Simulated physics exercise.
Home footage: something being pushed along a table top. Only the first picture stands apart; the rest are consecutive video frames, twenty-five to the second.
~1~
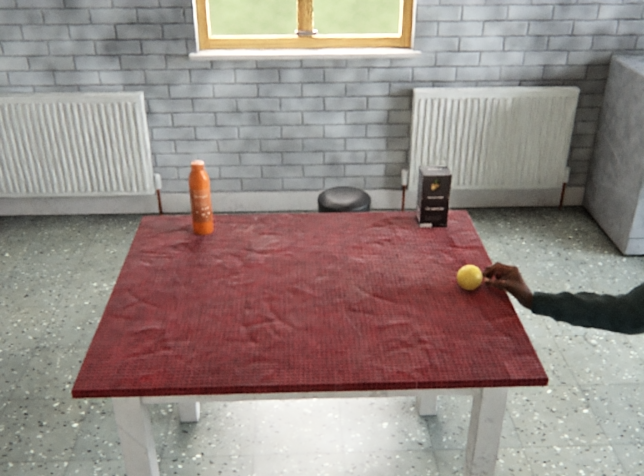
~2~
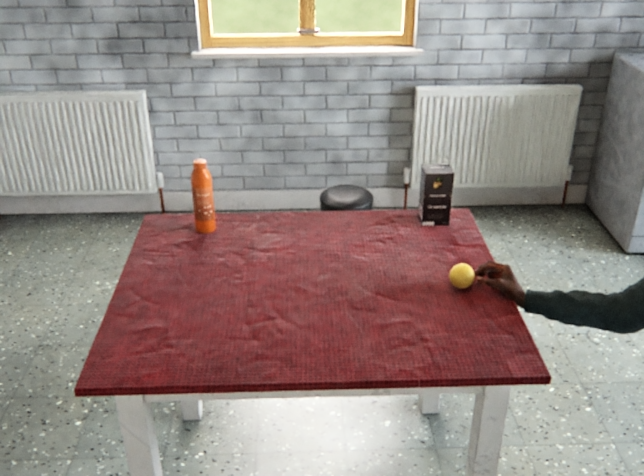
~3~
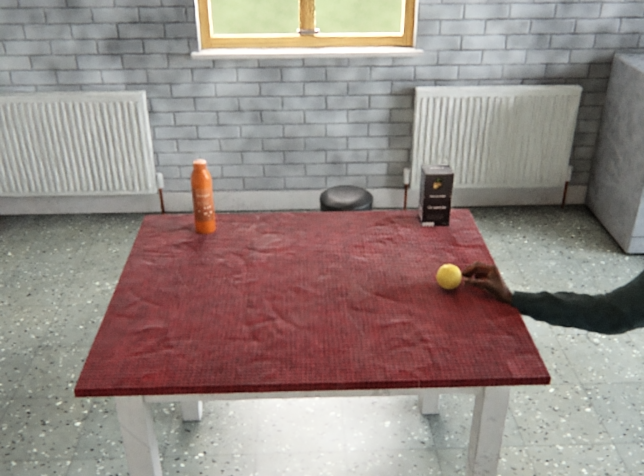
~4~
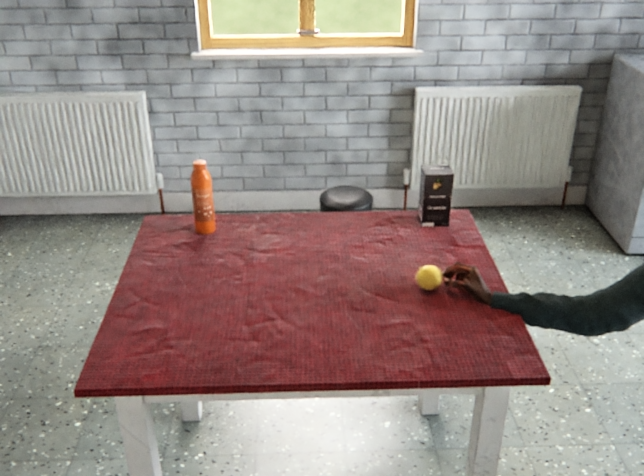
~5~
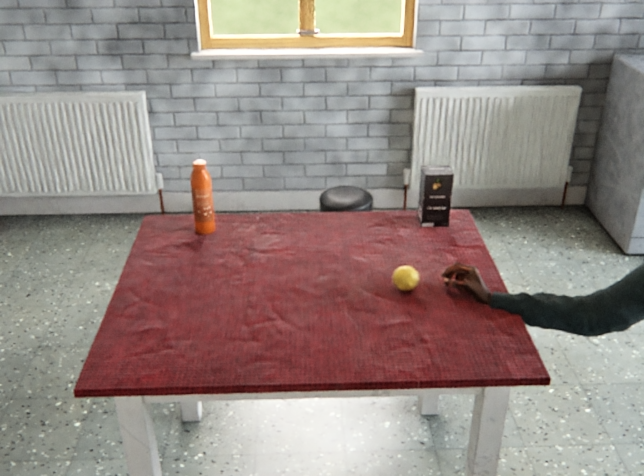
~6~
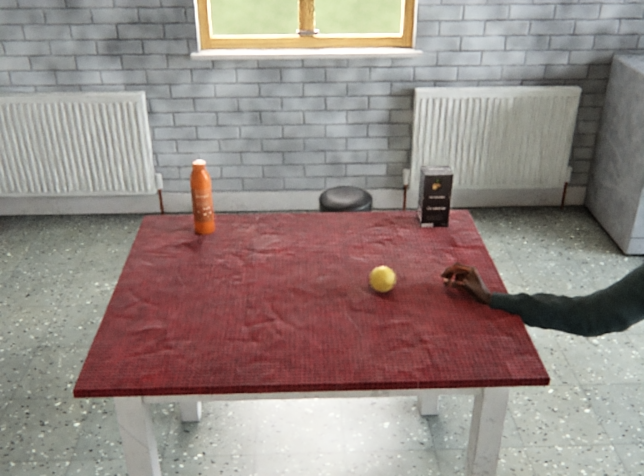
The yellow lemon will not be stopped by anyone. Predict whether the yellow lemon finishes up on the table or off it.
Off the table.
Then, 0.30 s past the last view, yellow lemon displaced well along near (221, 282).
Then, 0.60 s past the last view, yellow lemon now off the table.
Then, 0.90 s past the last view, things are still on the move.
Finally, off the table, yellow lemon.
